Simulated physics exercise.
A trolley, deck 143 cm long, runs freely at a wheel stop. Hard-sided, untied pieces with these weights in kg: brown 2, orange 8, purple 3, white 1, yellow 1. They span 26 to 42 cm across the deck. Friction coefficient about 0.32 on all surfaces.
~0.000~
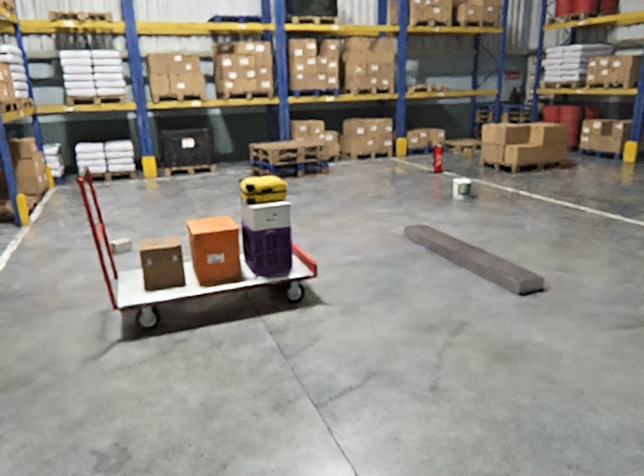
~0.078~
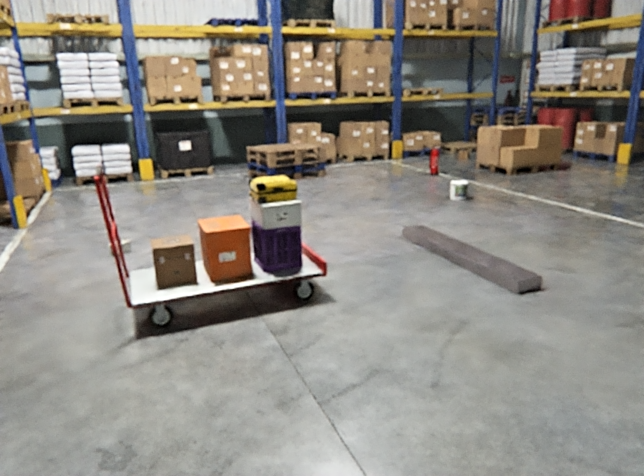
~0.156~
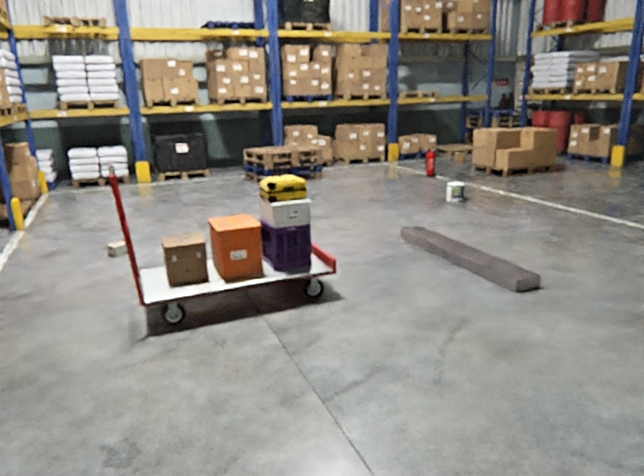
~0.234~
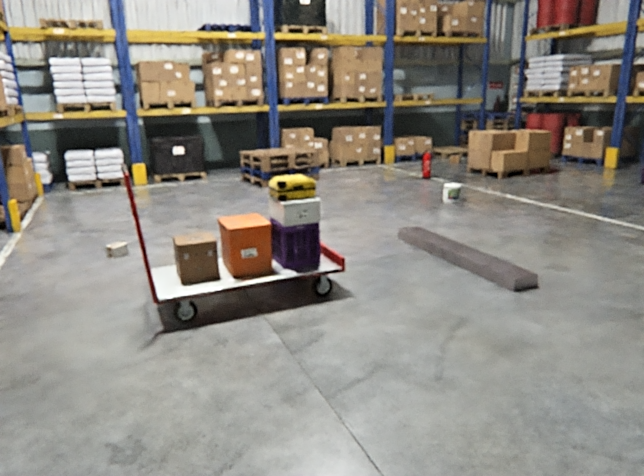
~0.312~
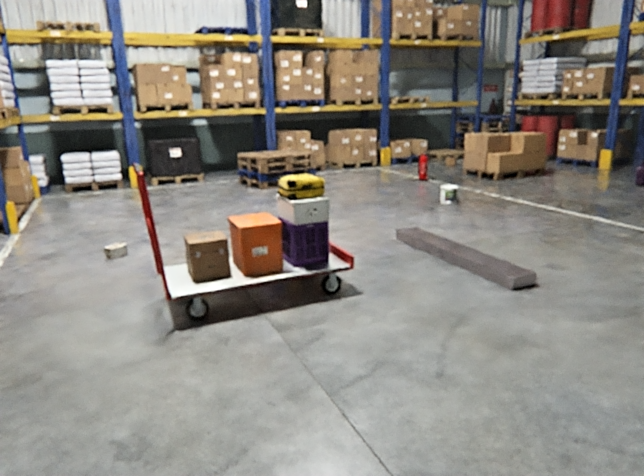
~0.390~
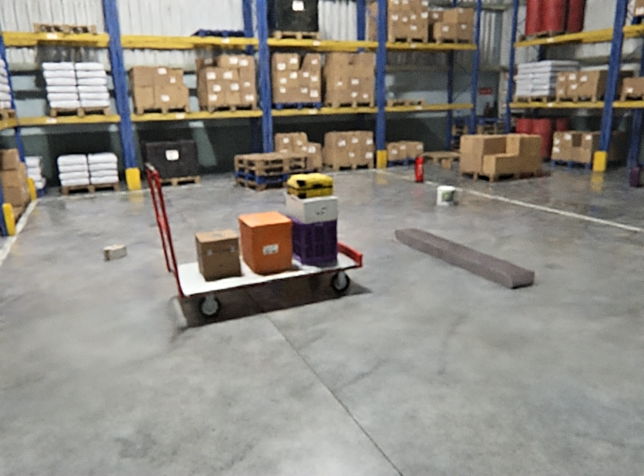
A flatbed cart carrying boxes and a yellow suitcase rolls slowly right across the warehouse floor.
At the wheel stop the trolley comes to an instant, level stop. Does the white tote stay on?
At this pace the white tote stays on.
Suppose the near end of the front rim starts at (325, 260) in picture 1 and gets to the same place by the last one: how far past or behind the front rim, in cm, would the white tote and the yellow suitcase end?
In that case white 20 behind, yellow 20 behind.
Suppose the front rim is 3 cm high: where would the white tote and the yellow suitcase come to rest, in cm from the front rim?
Then white 10 behind, yellow 10 behind.
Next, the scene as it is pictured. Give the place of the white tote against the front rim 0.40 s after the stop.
Some 10 cm behind it.
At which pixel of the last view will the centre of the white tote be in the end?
Near (444, 191).
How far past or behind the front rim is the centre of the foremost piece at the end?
Some 10 cm behind it.
Impact comes at 1.57 s.
After 1.72 s the white tote is 18 cm behind the rim, tilted 0°, near (439, 191) in the last picture's view.
After 1.97 s the white tote is 12 cm behind the rim, tilted 0°, near (444, 191) in the last picture's view.
After 2.37 s the white tote is 12 cm behind the rim, tilted 0°, near (444, 191) in the last picture's view.
At rest, 2.6 s, nothing is past the rim; behind it, brown toolbox, orange tote, purple crate, white tote and yellow suitcase.
